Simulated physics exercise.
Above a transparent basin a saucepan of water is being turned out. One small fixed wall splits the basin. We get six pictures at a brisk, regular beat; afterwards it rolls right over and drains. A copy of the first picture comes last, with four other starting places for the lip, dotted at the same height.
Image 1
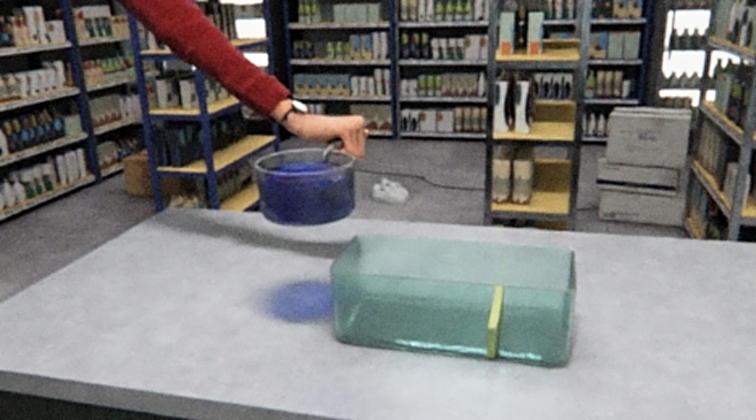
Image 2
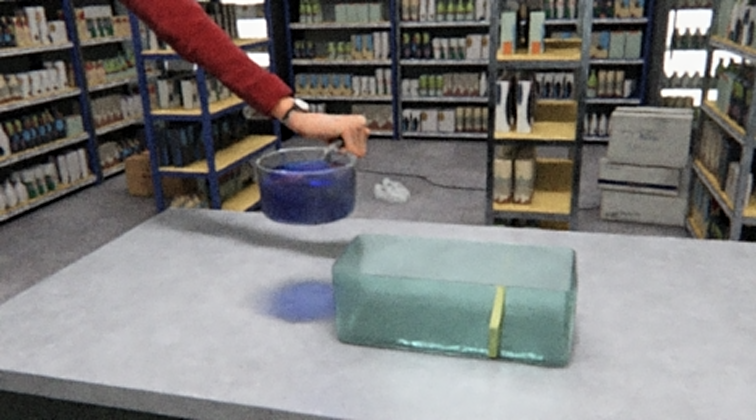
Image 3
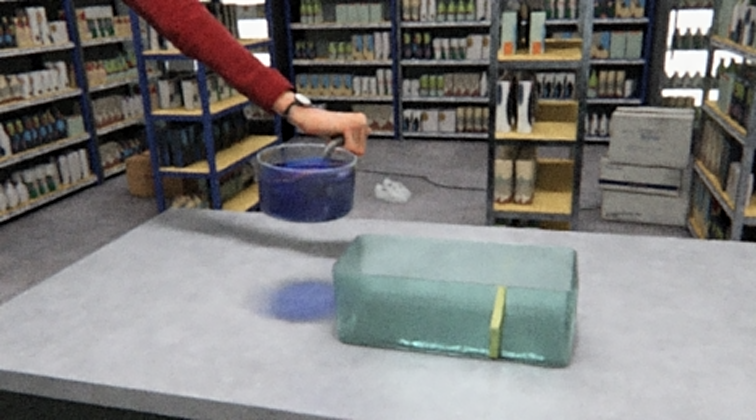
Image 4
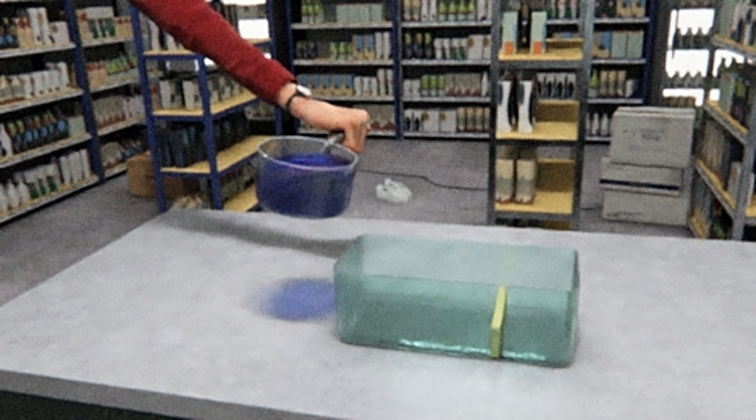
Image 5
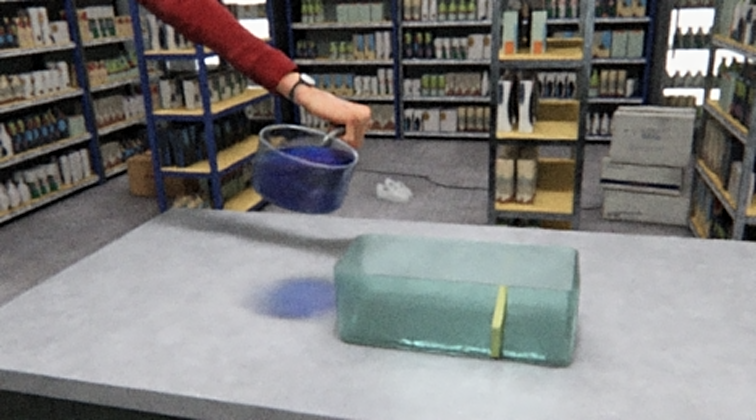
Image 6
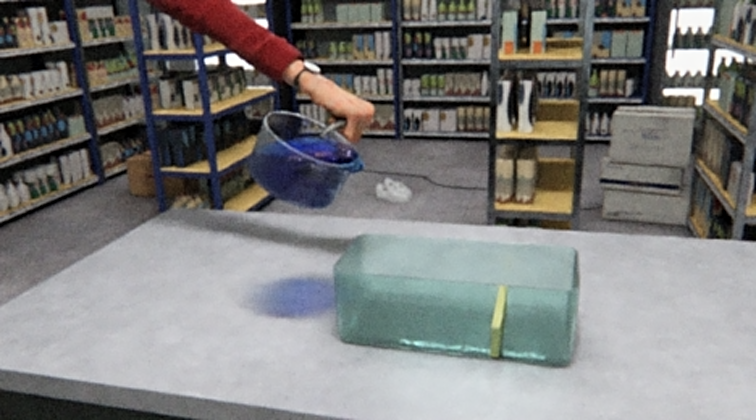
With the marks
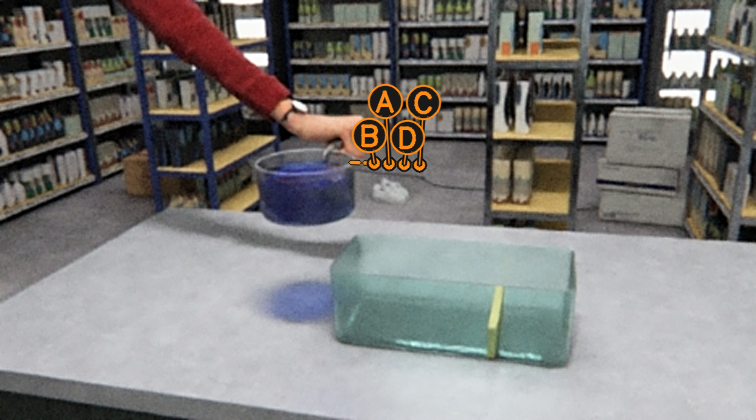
A hand tilts a clear saucepan of blue water rightward until water reaches over its lip.
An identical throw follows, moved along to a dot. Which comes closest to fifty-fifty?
Use place C.
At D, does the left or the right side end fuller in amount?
More ends on the left.
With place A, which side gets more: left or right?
The left one.
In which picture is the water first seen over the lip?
In picture 6.
On the marked copy, A at (389, 163); B at (374, 163); C at (419, 165); D at (404, 164).
Choosing A, about 94 % ends left of the wall and 4 % right of it.
Choosing B, about 90 % ends left of the wall and 9 % right of it.
Choosing C, about 49 % ends left of the wall and 50 % right of it.
Choosing D, about 81 % ends left of the wall and 18 % right of it.
